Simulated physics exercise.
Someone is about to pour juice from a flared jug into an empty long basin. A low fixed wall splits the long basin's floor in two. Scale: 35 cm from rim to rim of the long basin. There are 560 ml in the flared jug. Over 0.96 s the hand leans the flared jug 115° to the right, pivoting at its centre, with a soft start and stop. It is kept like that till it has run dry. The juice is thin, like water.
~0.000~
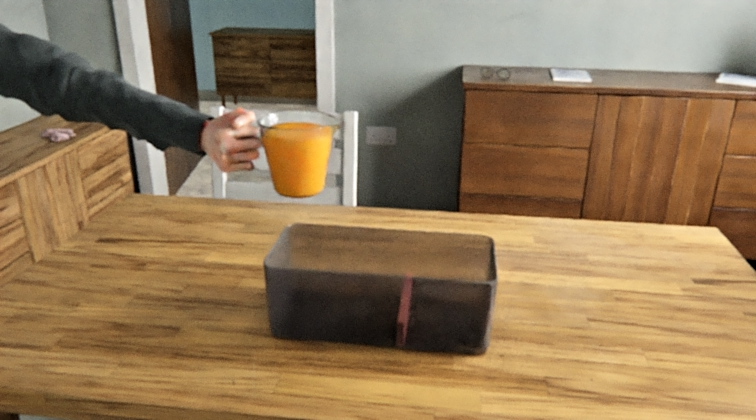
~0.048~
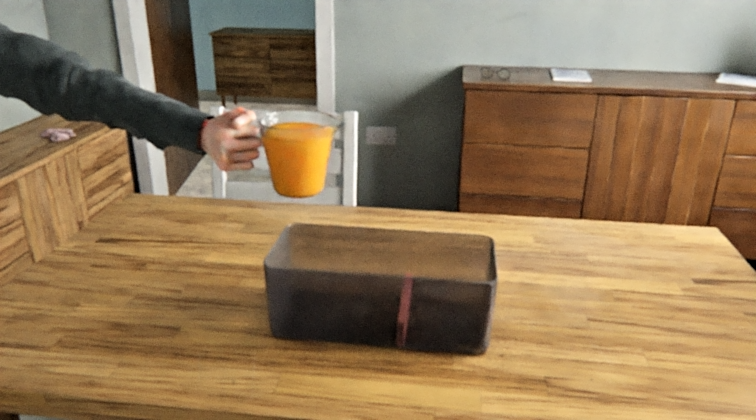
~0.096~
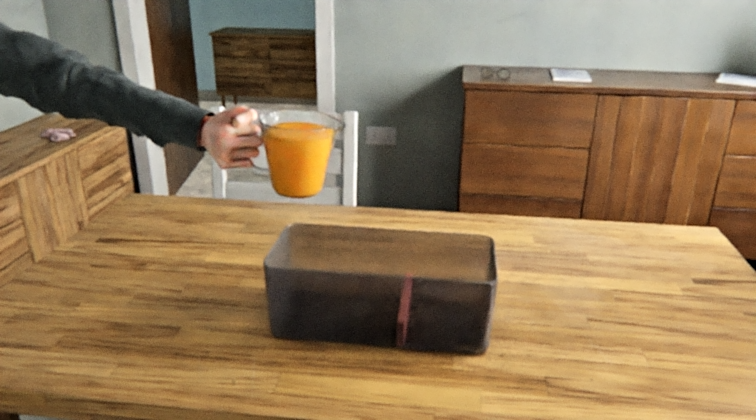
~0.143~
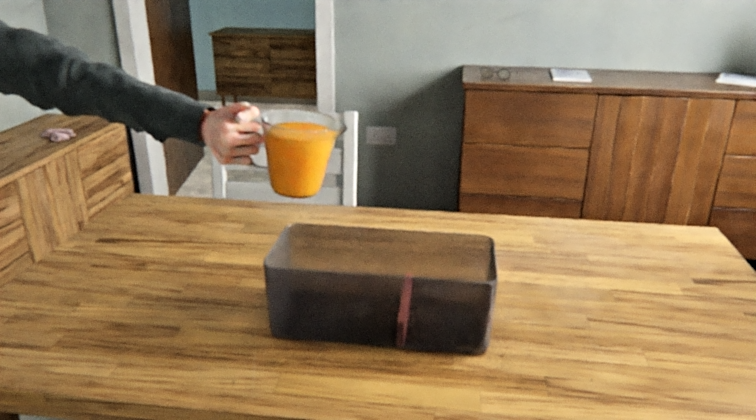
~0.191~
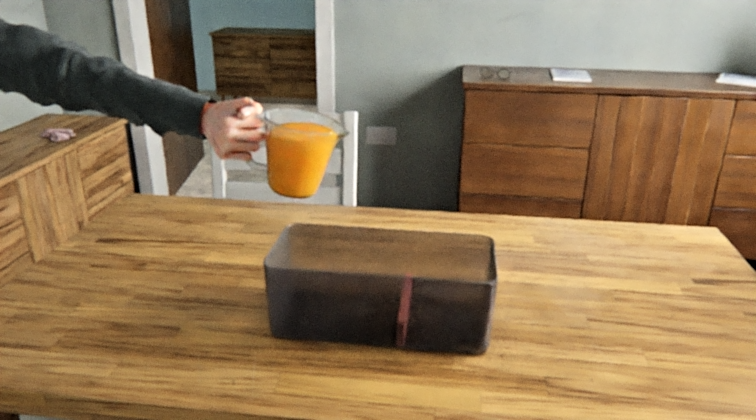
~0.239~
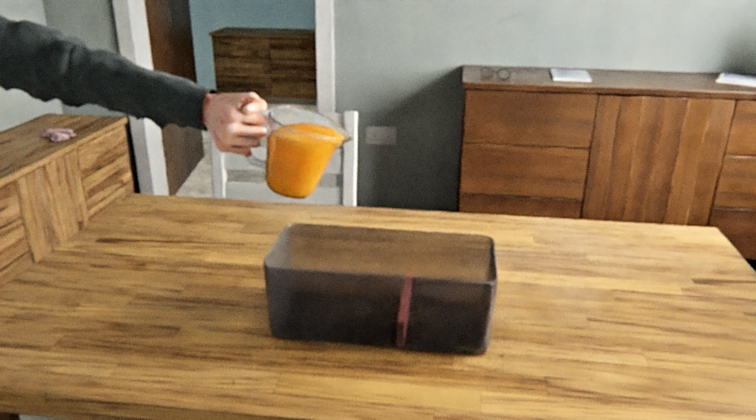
An arm in a dark grey sleeve reaches in from the left, holding a clear flared jug of orange juice above a wooden table, seen from slightly above in a room with grey walls. A long, dark translucent basin with a reddish vertical strip sits below, with wooden cabinets and a white chair behind. The hand gradually tilts the jug to the right, while the camera stays still.
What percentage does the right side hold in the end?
The far part has some 8 per cent.
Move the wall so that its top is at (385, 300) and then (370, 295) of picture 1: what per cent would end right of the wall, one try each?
First 45, then 80 per cent.
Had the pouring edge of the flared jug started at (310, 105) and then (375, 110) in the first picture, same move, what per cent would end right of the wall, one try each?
In turn about 5 and 70 per cent.
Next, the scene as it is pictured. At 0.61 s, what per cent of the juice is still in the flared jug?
Some 60 per cent.
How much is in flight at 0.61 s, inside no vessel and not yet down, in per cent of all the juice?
Near 26 in a hundred.
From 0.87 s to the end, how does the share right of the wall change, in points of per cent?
It goes up by about 4.
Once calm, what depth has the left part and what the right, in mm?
Some 16 mm on the left and 2 mm on the right.
Then, 0.61 s in, the tilt is 80° and 59 per cent is still to pour, 13 is left of the wall and 1 right of it.
Then, 0.87 s in, the tilt is 113° and 5 per cent is still to pour, 78 is left of the wall and 4 right of it.
Then, 1.15 s in, the tilt is 115° and 0 per cent is still to pour, 89 is left of the wall and 8 right of it.
Then, 1.46 s in, the tilt is 115° and 0 per cent is still to pour, 89 is left of the wall and 8 right of it.
Finally, 89 per cent lies left of the wall, 8 right of it and 3 outside.
